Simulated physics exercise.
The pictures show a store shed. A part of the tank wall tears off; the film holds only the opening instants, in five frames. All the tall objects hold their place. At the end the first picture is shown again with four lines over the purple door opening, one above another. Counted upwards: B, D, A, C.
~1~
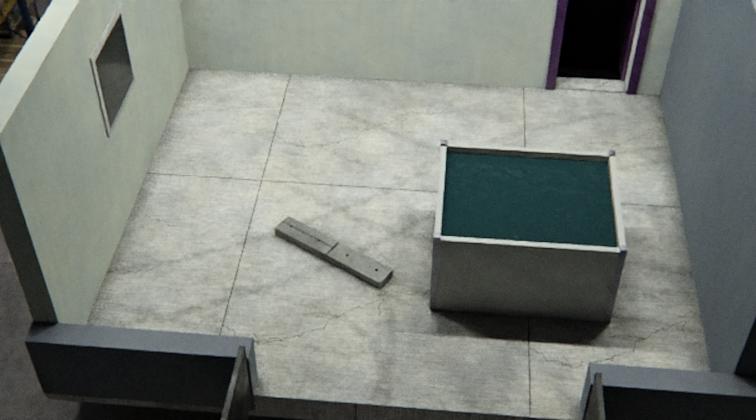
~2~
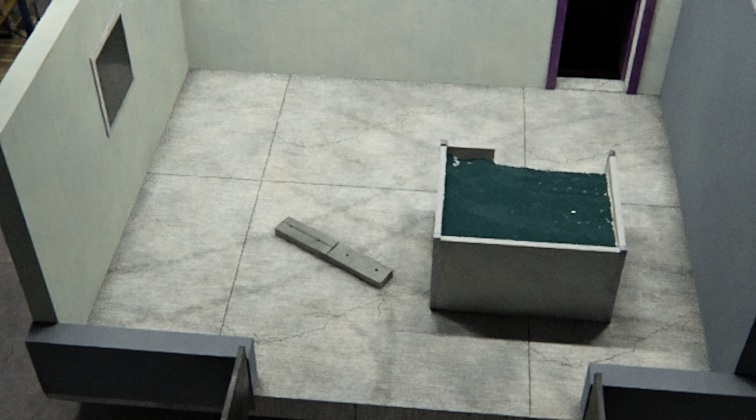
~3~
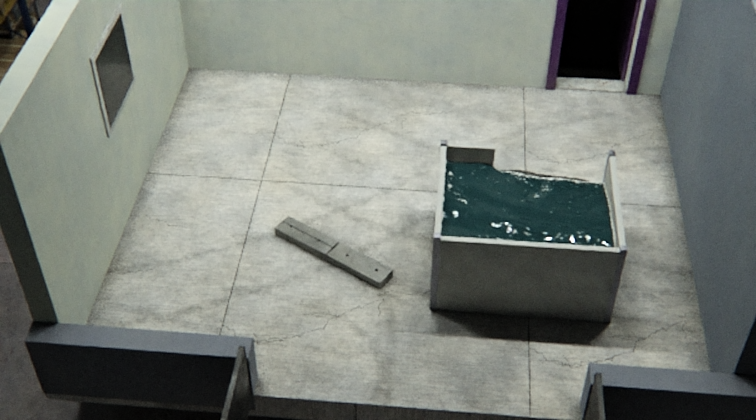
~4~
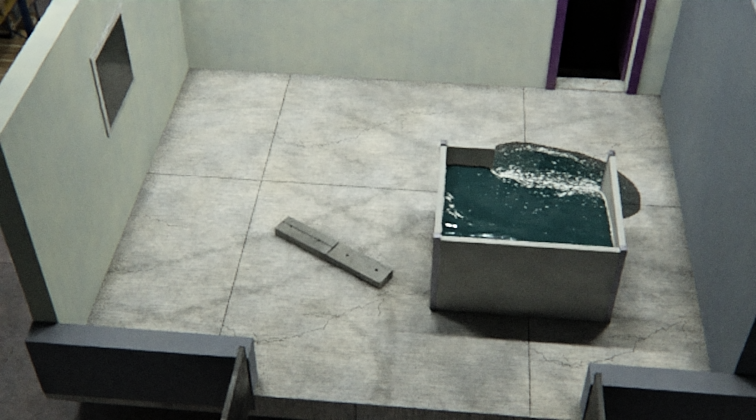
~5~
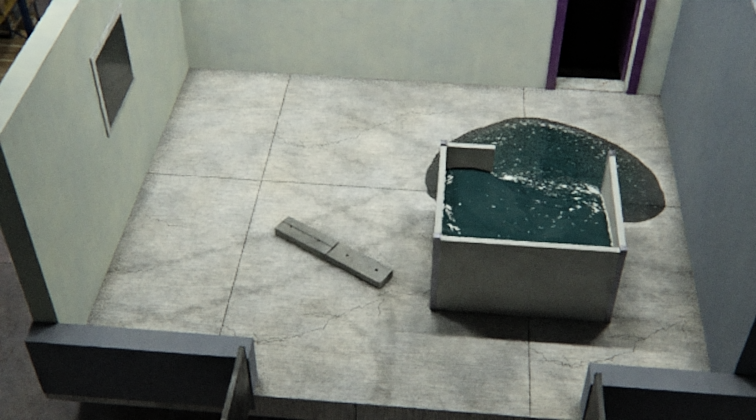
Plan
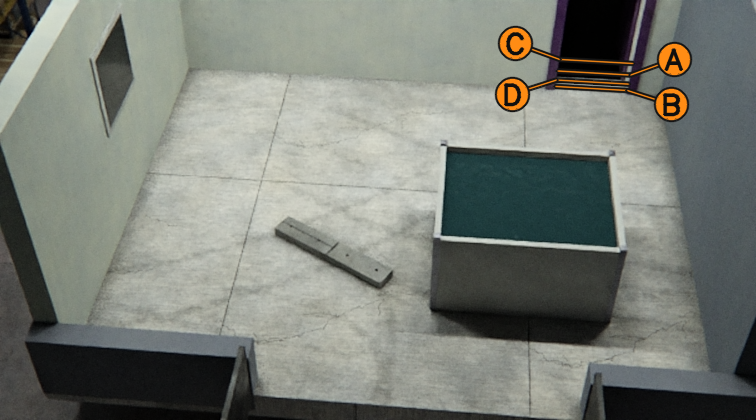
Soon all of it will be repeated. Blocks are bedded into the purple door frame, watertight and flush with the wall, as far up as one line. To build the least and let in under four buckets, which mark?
C.
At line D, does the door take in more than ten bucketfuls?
Yes, clearly.
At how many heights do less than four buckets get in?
One of them.
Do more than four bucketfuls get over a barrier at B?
Yes.
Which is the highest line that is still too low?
That would be A.
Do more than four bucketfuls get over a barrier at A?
Yes, it does.
In orange, A at (594, 73); B at (591, 88); C at (596, 61); D at (592, 82); from the bottom up B, D, A, C.
With A, about 9 bucketfuls get in.
With B, dozens of bucketfuls pour in.
With C, a splash gets over, under a bucket.
With D, dozens of bucketfuls pour in.
